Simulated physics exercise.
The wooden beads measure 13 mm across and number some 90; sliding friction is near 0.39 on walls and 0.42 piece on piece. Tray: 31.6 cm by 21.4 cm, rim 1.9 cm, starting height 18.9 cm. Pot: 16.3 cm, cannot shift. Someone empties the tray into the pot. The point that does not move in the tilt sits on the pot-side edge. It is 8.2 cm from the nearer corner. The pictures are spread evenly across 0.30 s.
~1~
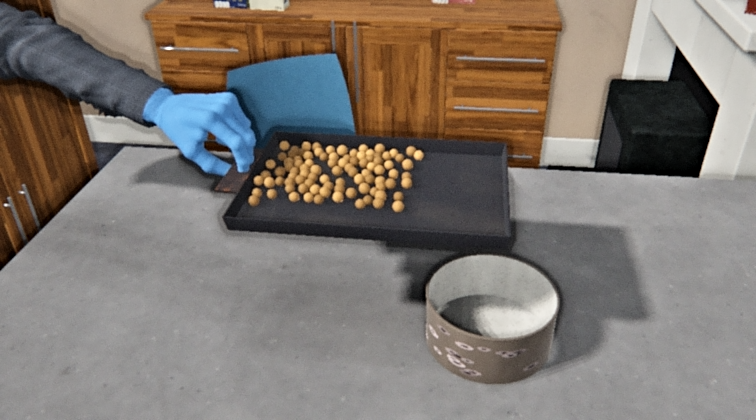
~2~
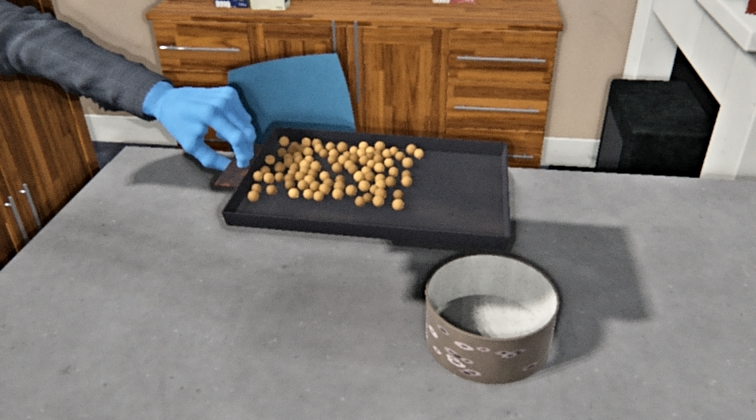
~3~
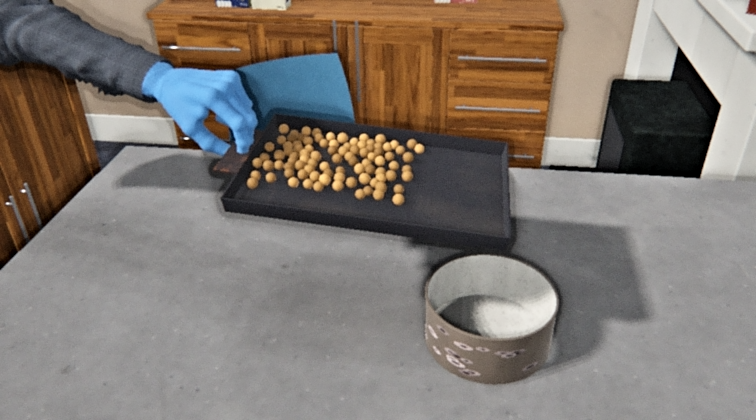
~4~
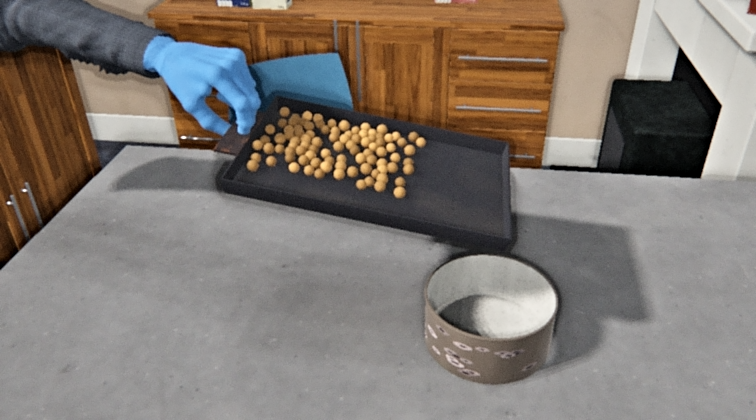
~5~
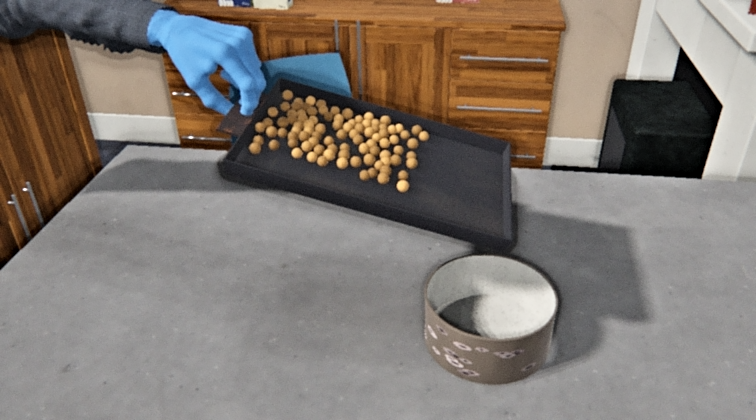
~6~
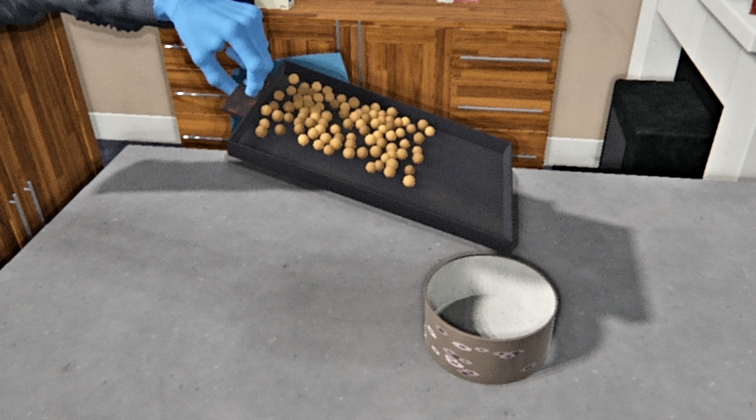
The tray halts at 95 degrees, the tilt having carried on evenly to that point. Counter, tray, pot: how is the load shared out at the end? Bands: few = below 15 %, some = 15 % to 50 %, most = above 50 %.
Counter: Most, tray: Few, pot: Some.
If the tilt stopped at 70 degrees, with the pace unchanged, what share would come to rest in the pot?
In that case some 10 per cent.
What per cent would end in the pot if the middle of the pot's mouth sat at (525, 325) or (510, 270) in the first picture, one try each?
Near 45 and 60 percent, one try each.
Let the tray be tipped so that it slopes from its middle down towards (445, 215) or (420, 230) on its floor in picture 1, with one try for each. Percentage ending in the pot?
Approximately 60 percent, then 65 percent.
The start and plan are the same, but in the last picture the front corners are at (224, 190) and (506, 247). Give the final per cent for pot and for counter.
Pot: 70, counter: 30.
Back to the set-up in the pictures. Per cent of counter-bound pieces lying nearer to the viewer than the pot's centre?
About 30 percent of the spill.
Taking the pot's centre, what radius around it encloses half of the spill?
Roughly 20 cm from the centre.
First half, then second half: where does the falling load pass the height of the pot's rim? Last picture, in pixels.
(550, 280) first, (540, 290) later, roughly.
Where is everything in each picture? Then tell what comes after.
The first picture shows tray tilt 0 degrees, front corners at (226, 216) and (507, 235); middle of the pieces at (337, 171); pot at (492, 293).
The second picture shows tray tilt 1 degrees, front corners at (225, 211) and (507, 235); middle of the pieces at (337, 168).
The third picture shows tray tilt 5 degrees, front corners at (224, 197) and (508, 236), lowest corner right front; middle of the pieces at (337, 159).
The fourth picture shows tray tilt 10 degrees, front corners at (225, 178) and (508, 237), lowest corner right front; middle of the pieces at (339, 147).
The fifth picture shows tray tilt 14 degrees, front corners at (227, 159) and (509, 238), lowest corner right front; middle of the pieces at (342, 135).
The sixth picture shows tray tilt 19 degrees, front corners at (232, 140) and (510, 240), lowest corner right front; middle of the pieces at (348, 124); pot at (490, 293).
Then, 0.46 s after the last picture, tilt 55 degrees; the tray holds 90 %, the pot 0 %.
Then, 0.76 s after the last picture, tilt 79 degrees; the tray holds 65 %, the pot 5 %.
Then, 1.17 s after the last picture, tilt 95 degrees; the tray holds 20 %, the pot 10 %.
In the end, counter 60 %, tray 0 %, pot 40 %.
